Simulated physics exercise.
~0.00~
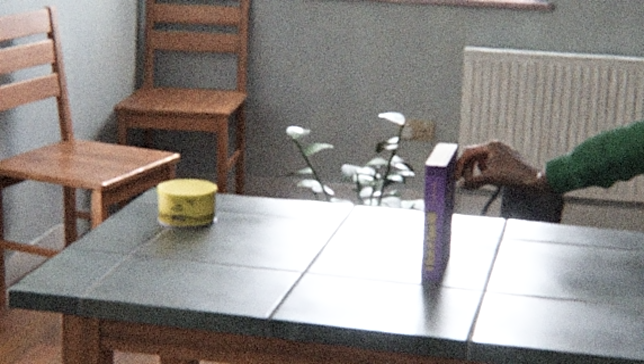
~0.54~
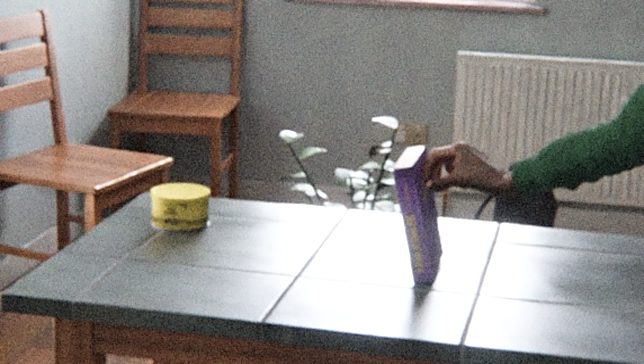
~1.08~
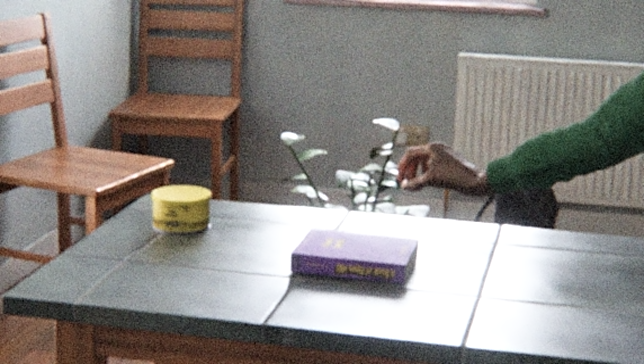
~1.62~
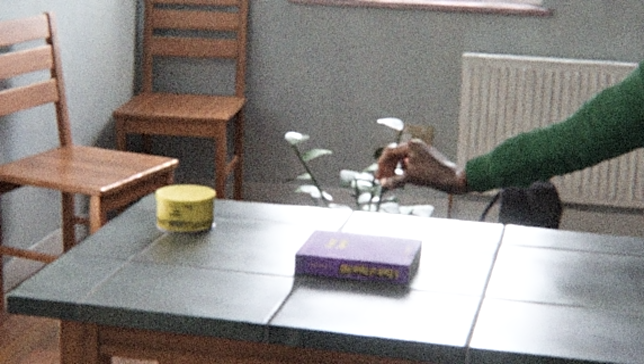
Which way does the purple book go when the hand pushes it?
The purple book moves to the left, tipping over that way onto the table.
